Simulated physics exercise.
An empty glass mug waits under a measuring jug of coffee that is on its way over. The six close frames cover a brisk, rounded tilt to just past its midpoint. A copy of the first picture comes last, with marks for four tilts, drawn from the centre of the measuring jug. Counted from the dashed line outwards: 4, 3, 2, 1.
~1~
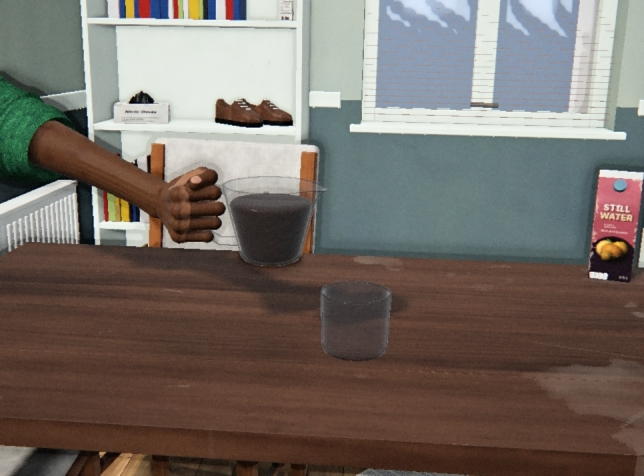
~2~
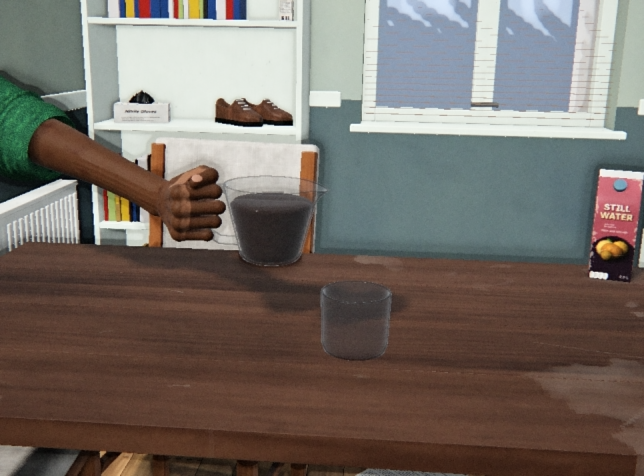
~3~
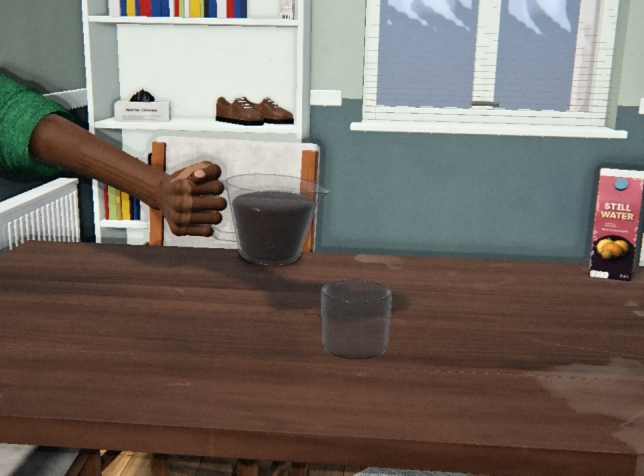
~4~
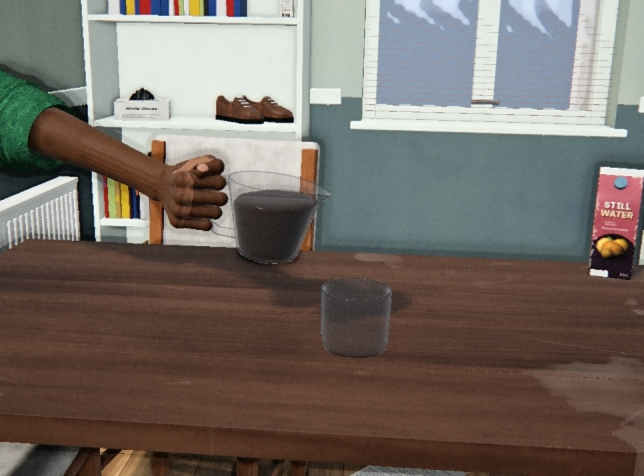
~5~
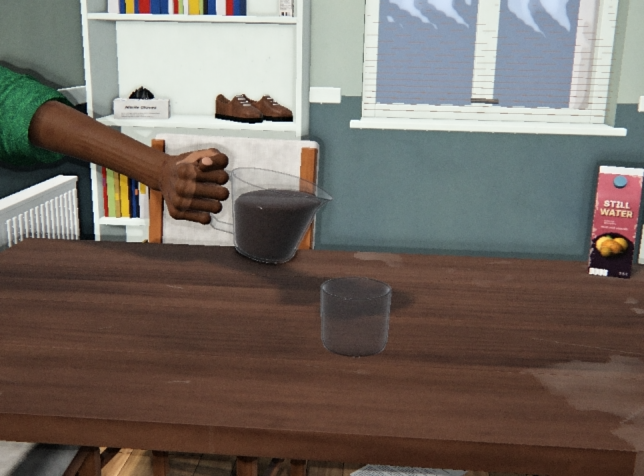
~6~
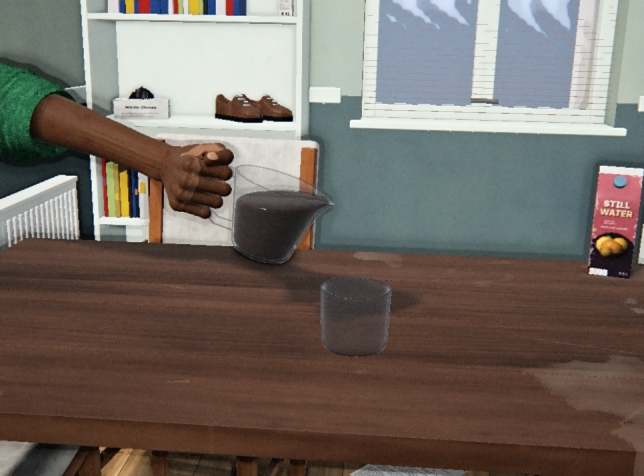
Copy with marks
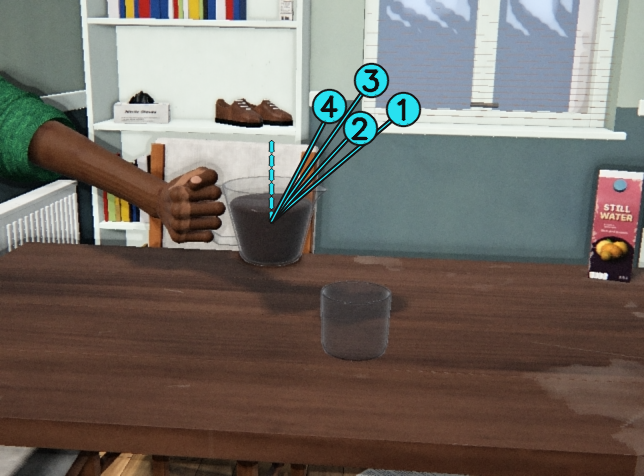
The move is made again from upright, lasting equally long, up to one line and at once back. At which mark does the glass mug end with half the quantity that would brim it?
The answer is mark 1.
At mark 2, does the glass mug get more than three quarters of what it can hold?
No.
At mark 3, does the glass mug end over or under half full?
Under half.
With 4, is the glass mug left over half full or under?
Under half.
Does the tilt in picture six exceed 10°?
Yes.
In cyan, 1 at (390, 121); 2 at (346, 139); 3 at (361, 94); 4 at (323, 123).
With 1, the glass mug ends with about 49 % of what it can hold.
With 2, the glass mug ends with about 34 % of what it can hold.
With 3, the glass mug ends with about 20 % of what it can hold.
With 4, the glass mug ends with about 9 % of what it can hold.
